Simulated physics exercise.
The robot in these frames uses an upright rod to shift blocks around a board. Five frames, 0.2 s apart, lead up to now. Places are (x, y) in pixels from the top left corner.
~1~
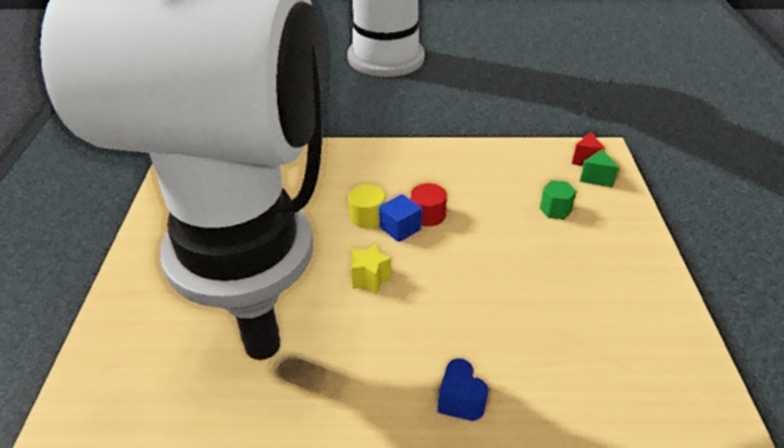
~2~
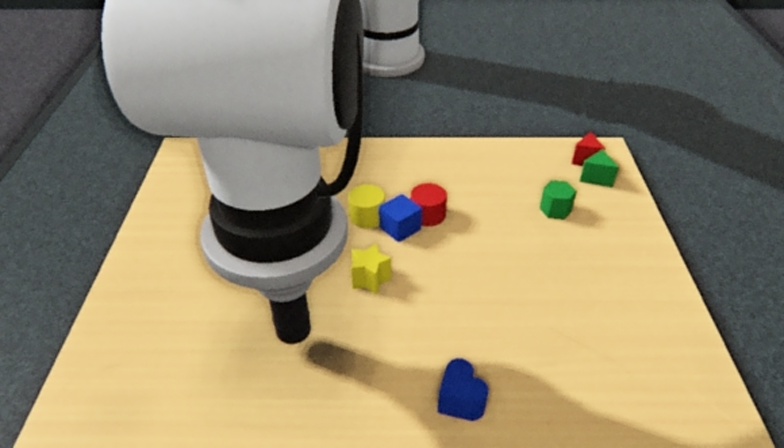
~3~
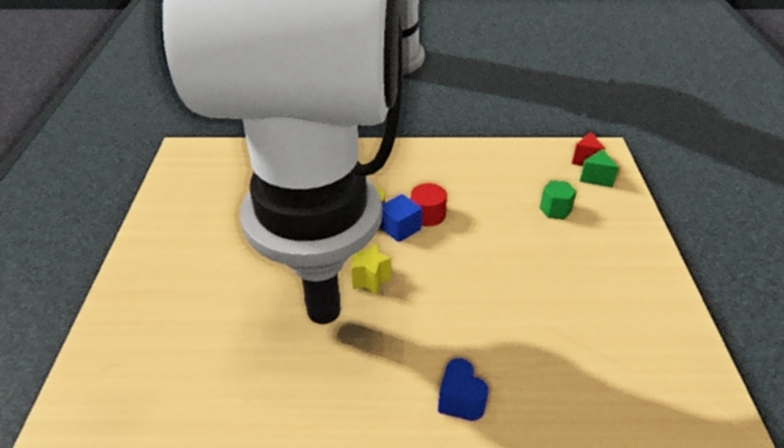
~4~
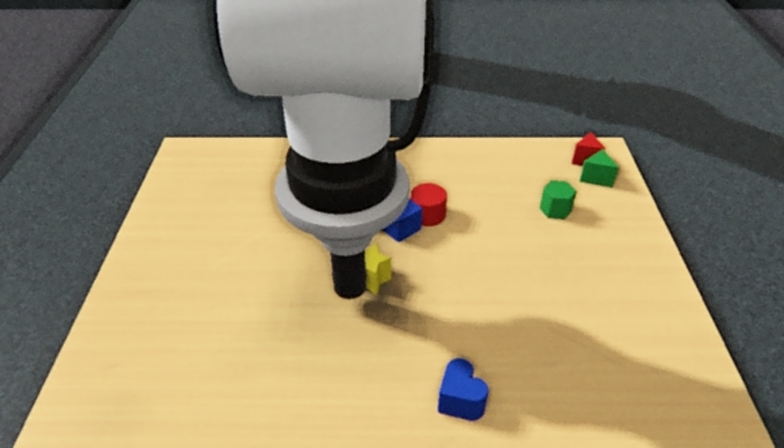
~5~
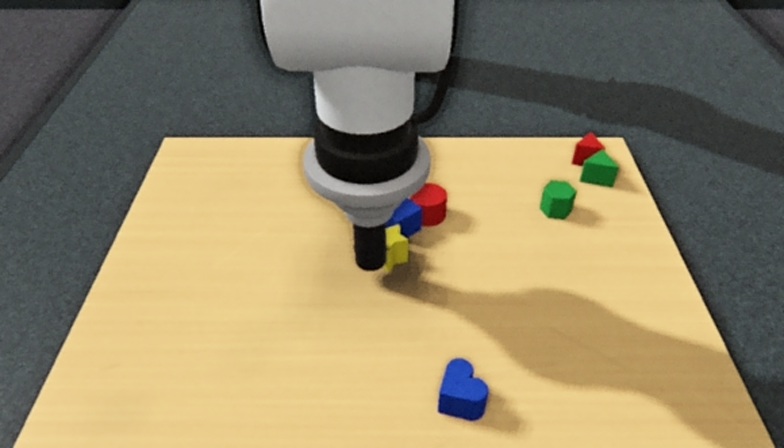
A robot arm with a black rod moves right and away across a wooden board toward a yellow star block, then nudges it slightly up and right, close to the blue block, while the blue heart and green blocks stay still.
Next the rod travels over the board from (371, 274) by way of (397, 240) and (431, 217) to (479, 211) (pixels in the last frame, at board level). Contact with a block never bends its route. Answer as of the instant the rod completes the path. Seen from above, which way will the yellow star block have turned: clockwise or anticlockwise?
Looking down: Anticlockwise.
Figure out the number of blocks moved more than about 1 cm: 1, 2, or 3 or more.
The count is three or more.
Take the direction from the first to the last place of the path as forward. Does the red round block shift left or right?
Towards the left-hand side.
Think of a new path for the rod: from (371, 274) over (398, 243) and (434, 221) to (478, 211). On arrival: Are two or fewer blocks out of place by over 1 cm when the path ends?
No, I don't think so.
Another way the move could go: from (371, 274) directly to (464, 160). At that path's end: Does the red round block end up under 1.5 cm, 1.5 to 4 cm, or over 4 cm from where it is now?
The shift is above 4 cm.
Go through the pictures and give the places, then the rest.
Lower end of the rod at (263, 347), tops of blocks, yellow round block at (367, 195), yellow star block at (369, 258), blue four-sided block at (401, 207), red round block at (429, 194), in the first frame.
Rod at (294, 331), blocks as before, in the second frame.
Rod at (324, 312), blocks as before, in the third frame.
Rod at (350, 288), blocks as before, in the fourth frame.
Rod at (371, 261), yellow round block hidden, yellow star block at (388, 236), blue four-sided block at (401, 207), red round block at (429, 194), in the fifth frame.
On the path given first. One third of the way, rod at (397, 227); yellow star block at (417, 206), turned 15° clockwise; blue four-sided block at (412, 184), turned 25° anticlockwise; red round block at (447, 175).
Two thirds of the way, rod at (432, 204); yellow star block at (453, 185), turned 15° clockwise; blue four-sided block at (417, 170), turned 70° anticlockwise; red round block at (458, 166).
At the end, rod at (481, 198); yellow round block not moved; yellow star block at (490, 171), turned 35° anticlockwise; blue four-sided block at (417, 170), turned 70° anticlockwise; red round block at (470, 156).
